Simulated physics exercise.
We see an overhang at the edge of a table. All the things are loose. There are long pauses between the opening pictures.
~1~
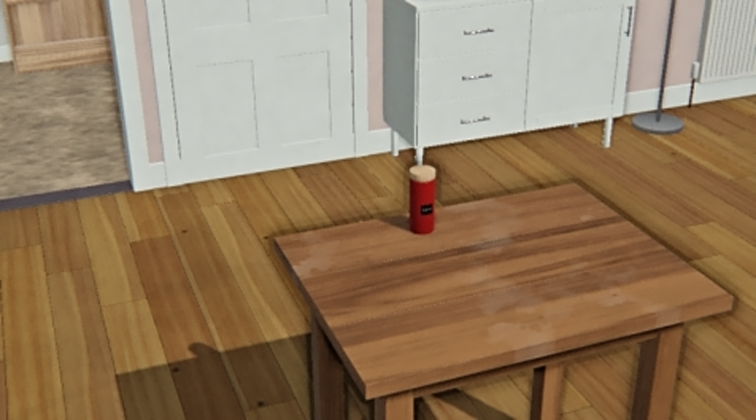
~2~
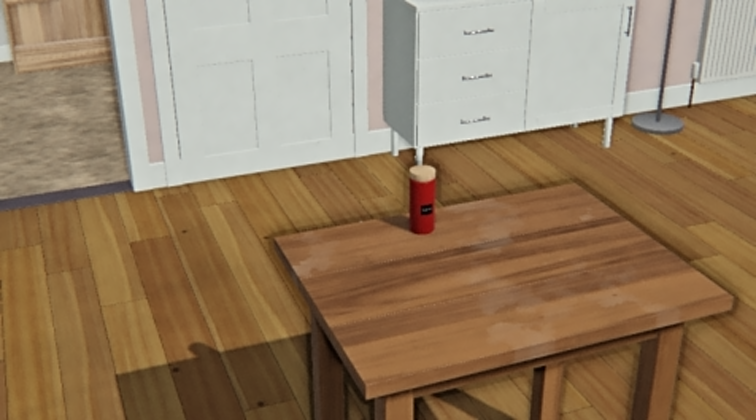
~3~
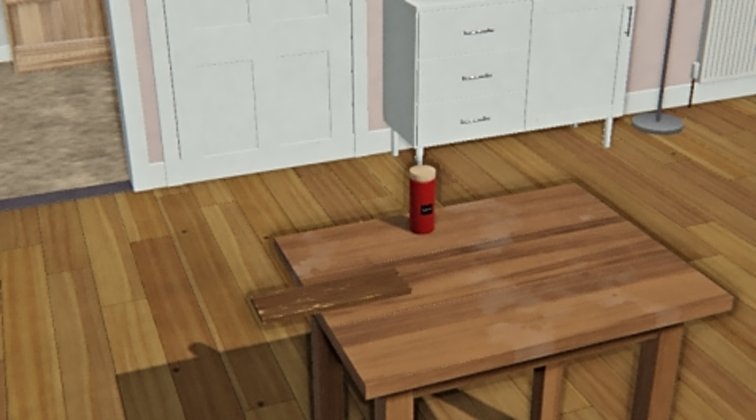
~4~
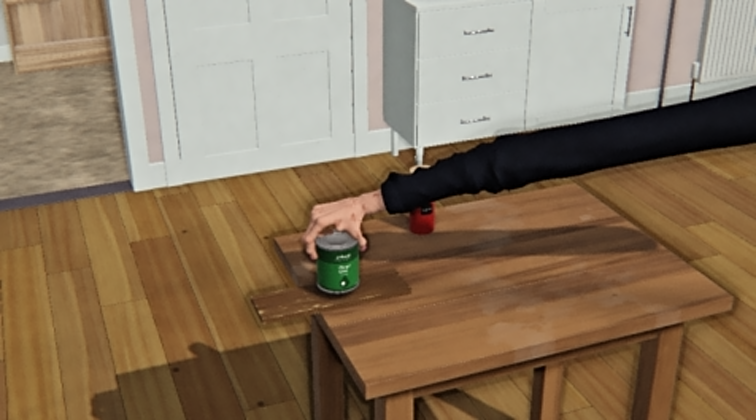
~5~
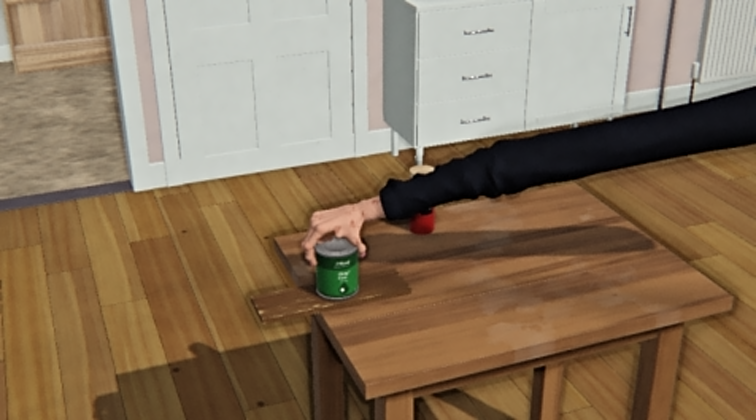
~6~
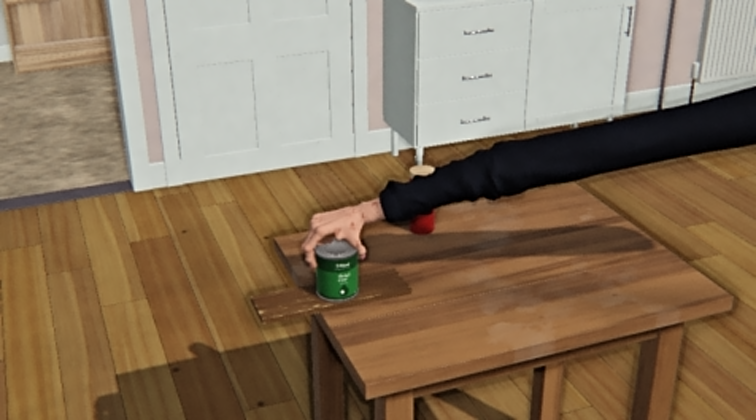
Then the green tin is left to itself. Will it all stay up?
In the end the board holds.
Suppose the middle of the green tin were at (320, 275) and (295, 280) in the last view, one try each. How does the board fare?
First, it stays on the table; second, it goes over.
Then, 0.20 s past the last view, nothing moves.
Then, 0.40 s past the last view, green tin resting near (337, 270).
Finally, all 3 still in place. Final places as the last picture's camera would see them, green tin near (337, 270). The board keeps its balance.
